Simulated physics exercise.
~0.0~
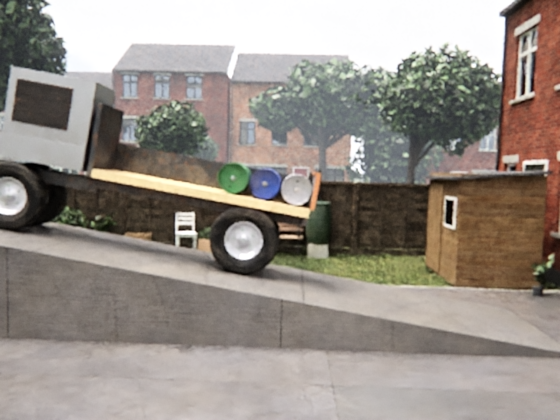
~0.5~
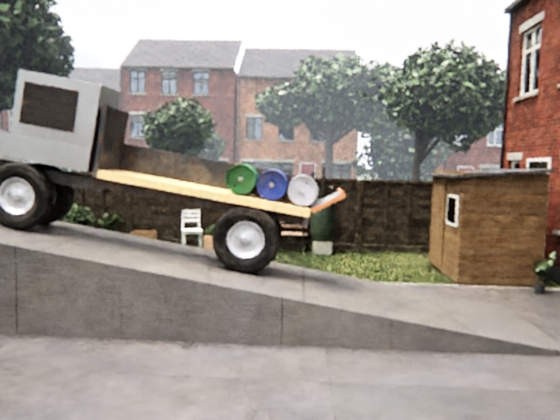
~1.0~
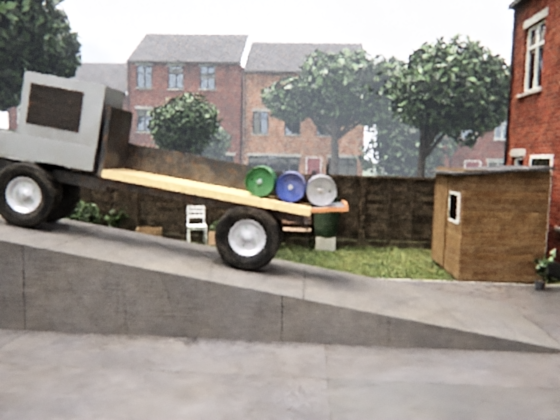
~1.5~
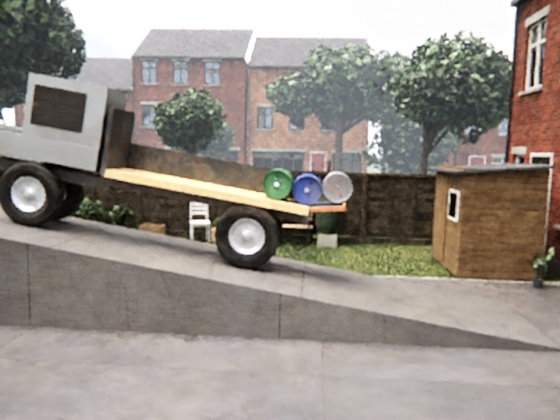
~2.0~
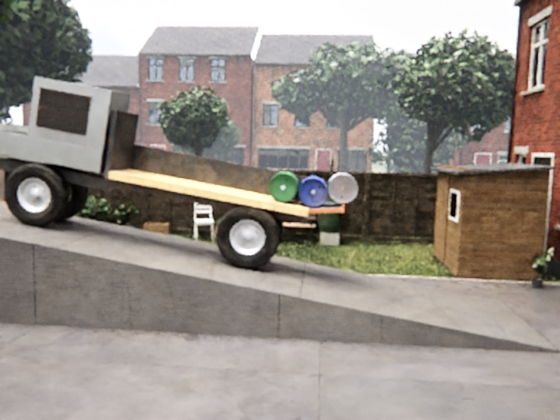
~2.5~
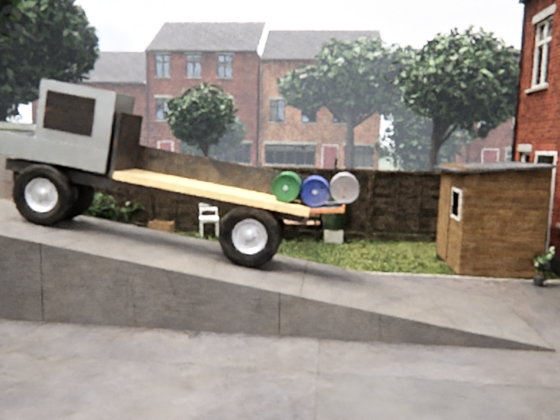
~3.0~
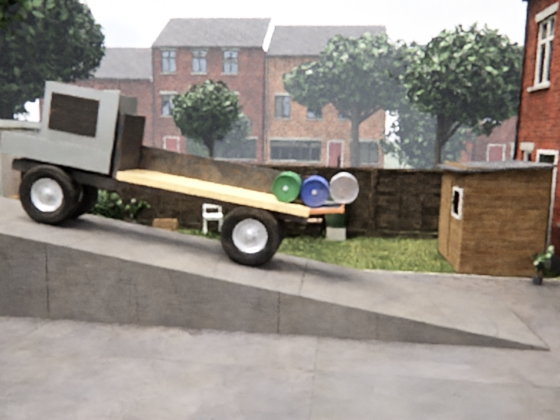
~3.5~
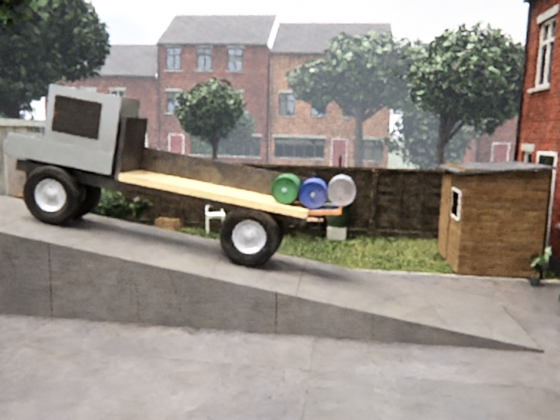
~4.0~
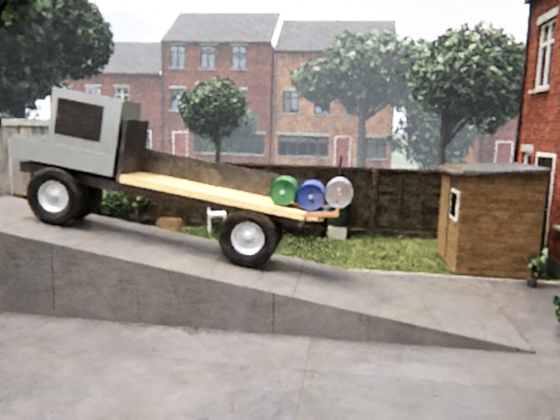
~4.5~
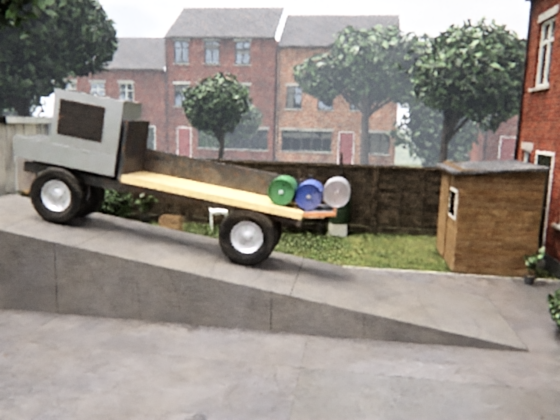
The video shows a grey pick-up on a slope as its tailgate drops and green, blue and pale kegs roll right along the sloping bed. They stop in a row by the lowered gate, still aboard, while the view drifts slightly.
